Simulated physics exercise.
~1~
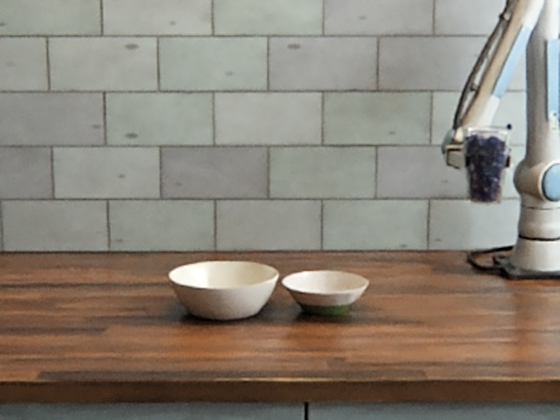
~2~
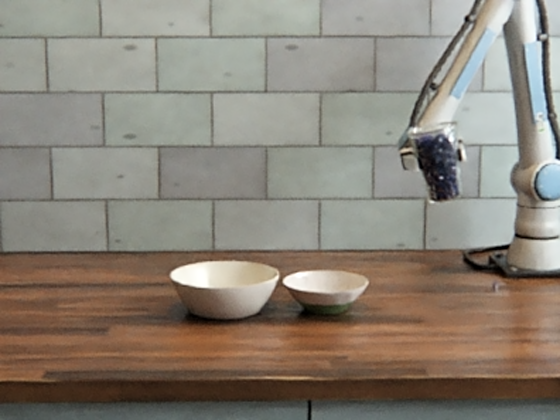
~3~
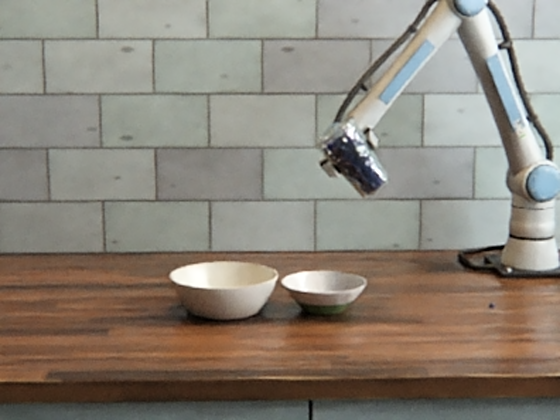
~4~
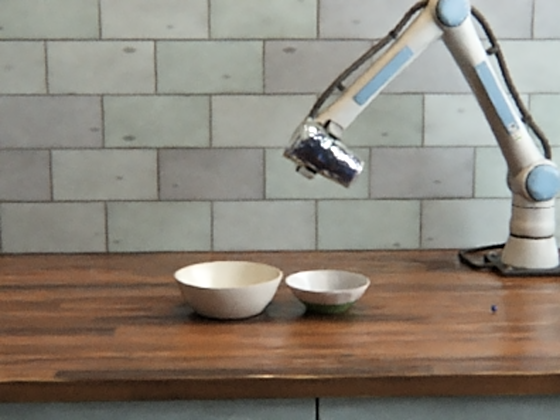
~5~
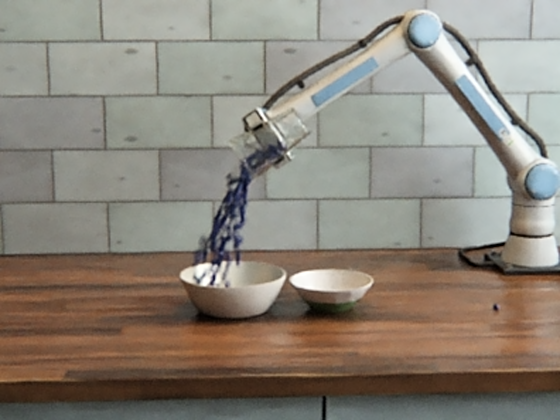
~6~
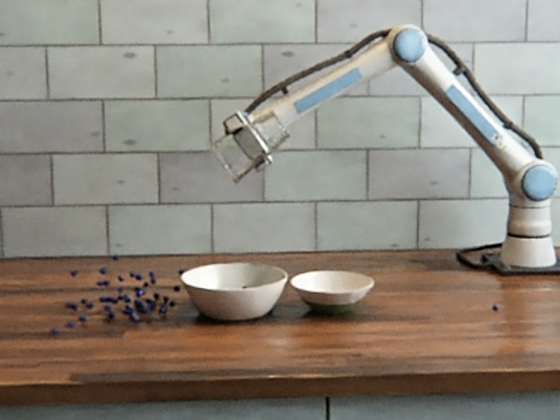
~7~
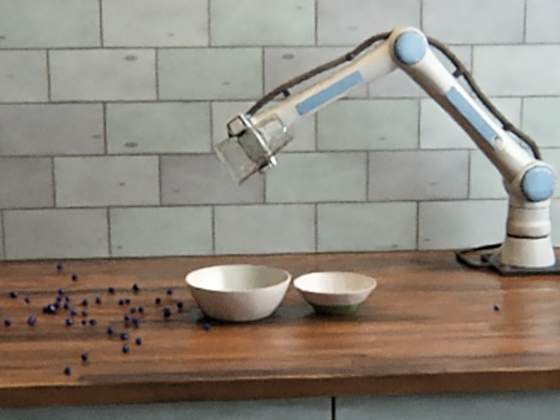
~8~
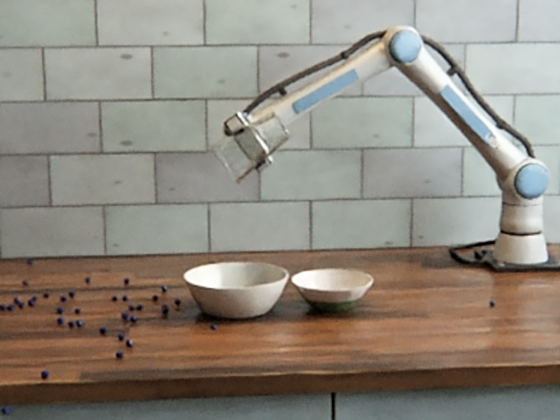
On a wooden counter against a grey-green tiled wall, a robot arm swung a clear tumbler of dark beads leftward past the small bowl and tipped it over the larger one, but many beads missed, scattering across the wood to the left.
